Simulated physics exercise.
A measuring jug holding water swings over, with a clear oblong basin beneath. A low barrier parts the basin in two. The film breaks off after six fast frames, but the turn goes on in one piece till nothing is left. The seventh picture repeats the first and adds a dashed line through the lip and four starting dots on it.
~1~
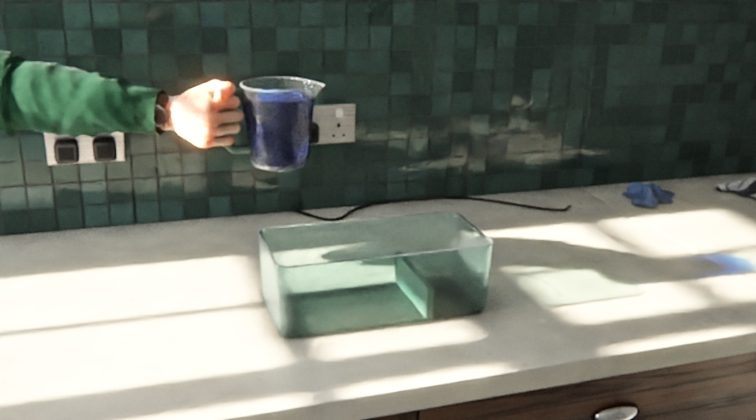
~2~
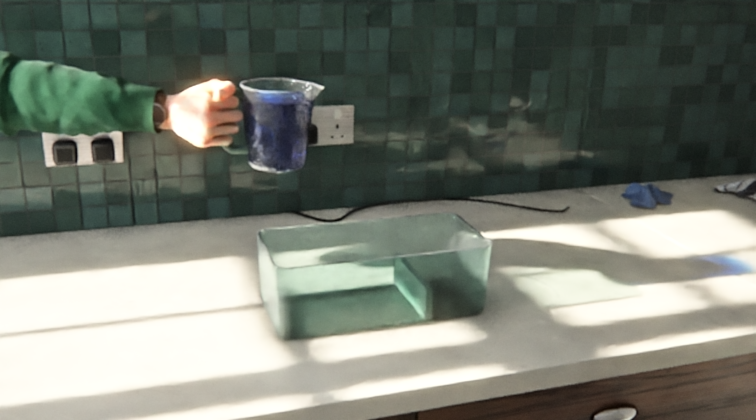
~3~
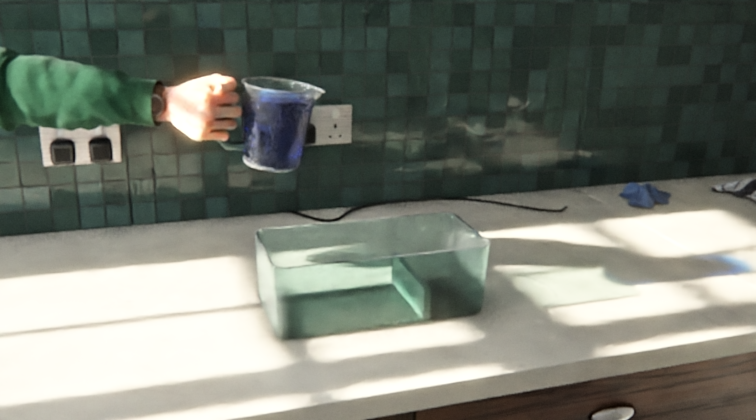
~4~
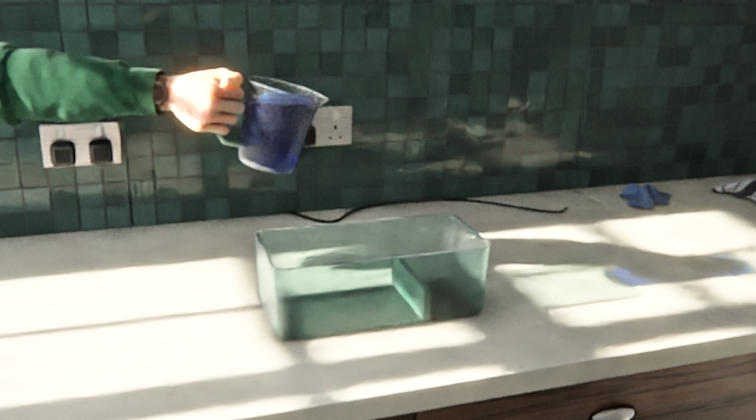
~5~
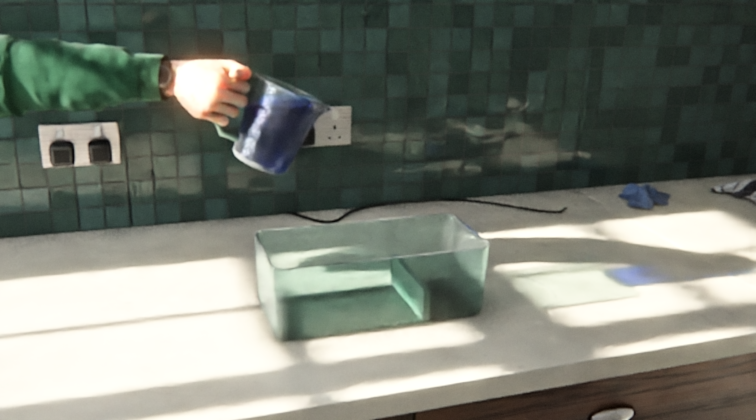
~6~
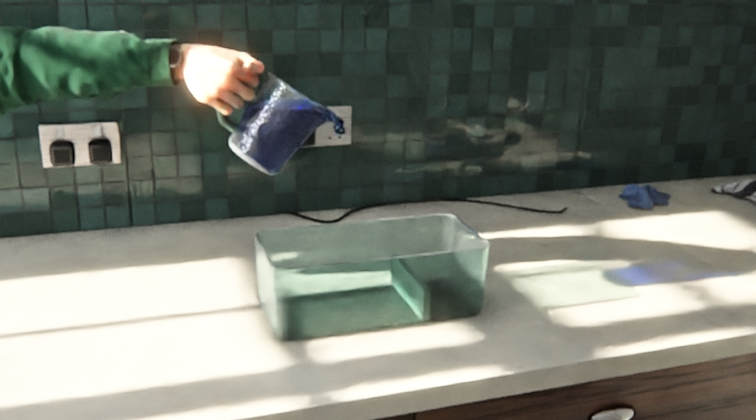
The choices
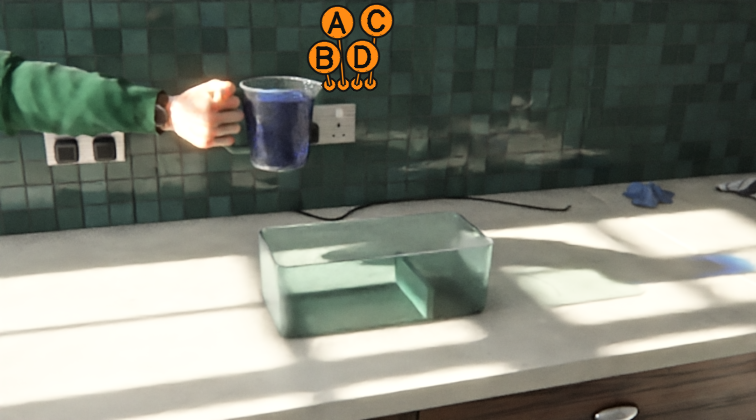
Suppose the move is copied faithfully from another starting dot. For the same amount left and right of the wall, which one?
I would pick spot C.
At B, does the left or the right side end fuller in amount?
The left side.
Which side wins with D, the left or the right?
More ends on the left.
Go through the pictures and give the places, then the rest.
In the first frame, upright, lip at (323, 85); basin from (277, 337) to (484, 309); top of the wall at (413, 268); nothing has left yet.
In the second frame, upright, lip at (323, 87); nothing has left yet.
In the third frame, tipped about 6°, lip at (323, 91); nothing has left yet.
In the fourth frame, tipped about 14°, lip at (327, 99); nothing has left yet.
In the fifth frame, tipped about 24°, lip at (330, 108); nothing has left yet.
In the sixth frame, tipped about 36°, lip at (332, 120); water is over the lip, down to (340, 133).
In orange, A at (343, 84); B at (329, 84); C at (370, 83); D at (356, 84).
With A, about 91 % ends left of the wall and 4 % right of it; 5 % is lost outside.
With B, about 94 % ends left of the wall and 3 % right of it; 3 % is lost outside.
With C, about 52 % ends left of the wall and 47 % right of it.
With D, about 83 % ends left of the wall and 13 % right of it; 4 % is lost outside.
